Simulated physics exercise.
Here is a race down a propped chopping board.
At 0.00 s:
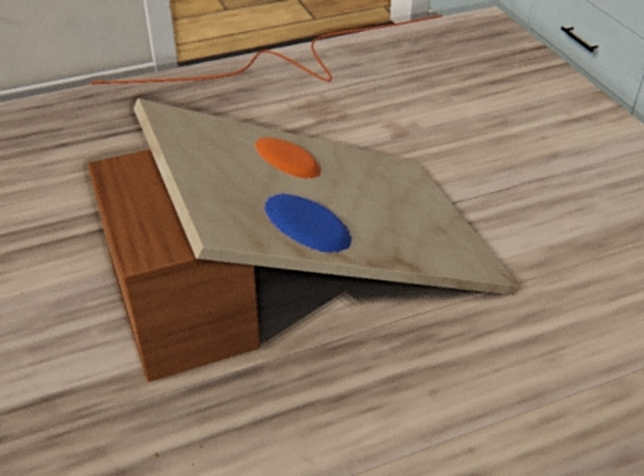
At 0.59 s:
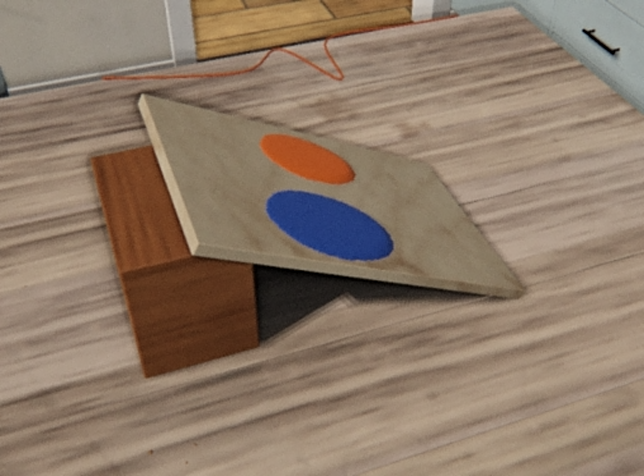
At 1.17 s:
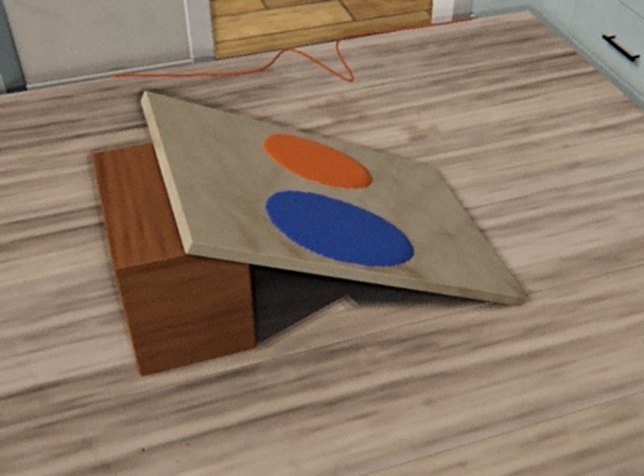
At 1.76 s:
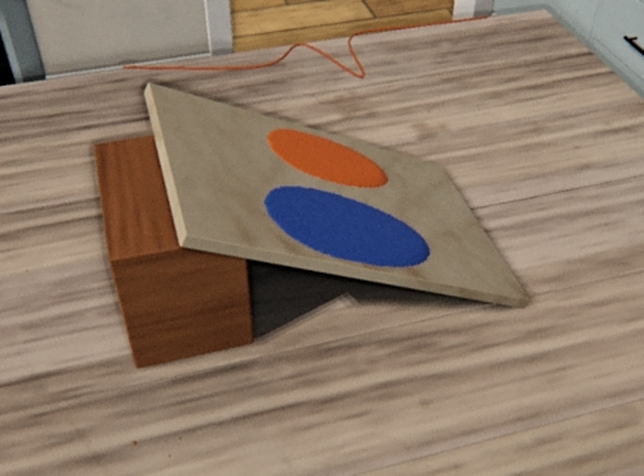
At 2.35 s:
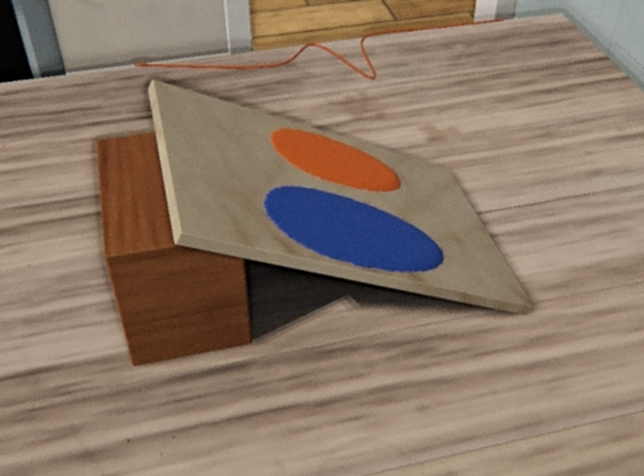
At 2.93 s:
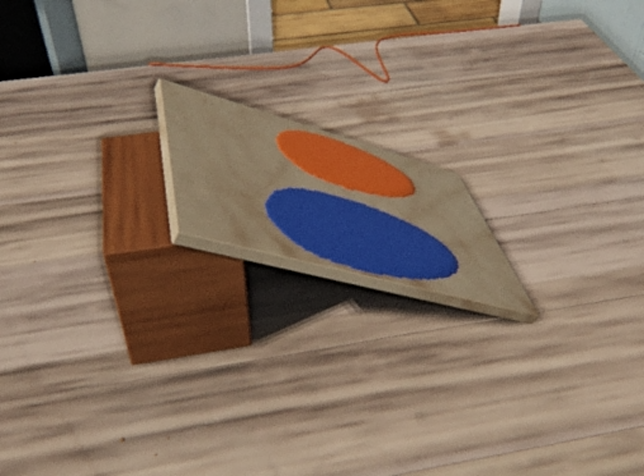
On a pale wood-plank floor, a chopping board leans on a brown block, sloping down to the right, with a small orange patch of sauce and a larger blue one on it. Both spread down the slope into long ovals, quickly at first, then more slowly, as the view shifts slightly.
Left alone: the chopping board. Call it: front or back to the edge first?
Front.
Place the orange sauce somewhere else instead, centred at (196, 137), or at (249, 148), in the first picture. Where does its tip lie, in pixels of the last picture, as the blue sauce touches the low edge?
First try near (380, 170), second try near (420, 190).
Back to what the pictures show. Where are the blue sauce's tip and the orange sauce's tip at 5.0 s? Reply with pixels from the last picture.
Fronts in last frame: (482, 264) then (431, 189).
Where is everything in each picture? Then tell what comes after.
In the first picture, tip of the blue sauce half way down; tip of the orange sauce (310, 161) half way down.
In the second picture, tip of the blue sauce (380, 232) half way down; tip of the orange sauce half way down.
In the third picture, tip of the blue sauce three quarters of the way down; tip of the orange sauce (362, 170) three quarters of the way down.
In the fourth picture, tip of the blue sauce (420, 241) three quarters of the way down; tip of the orange sauce three quarters of the way down.
In the fifth picture, tip of the blue sauce three quarters of the way down; tip of the orange sauce (393, 175) three quarters of the way down.
In the sixth picture, tip of the blue sauce (446, 255) three quarters of the way down; tip of the orange sauce three quarters of the way down.
Around 5.0 s, the blue sauce is close to the edge; the orange sauce is three quarters of the way down.
Around 6.8 s, the blue sauce is close to the edge; the orange sauce is close to the edge.
Around 8.2 s, the blue sauce is at the low edge; the orange sauce is close to the edge.
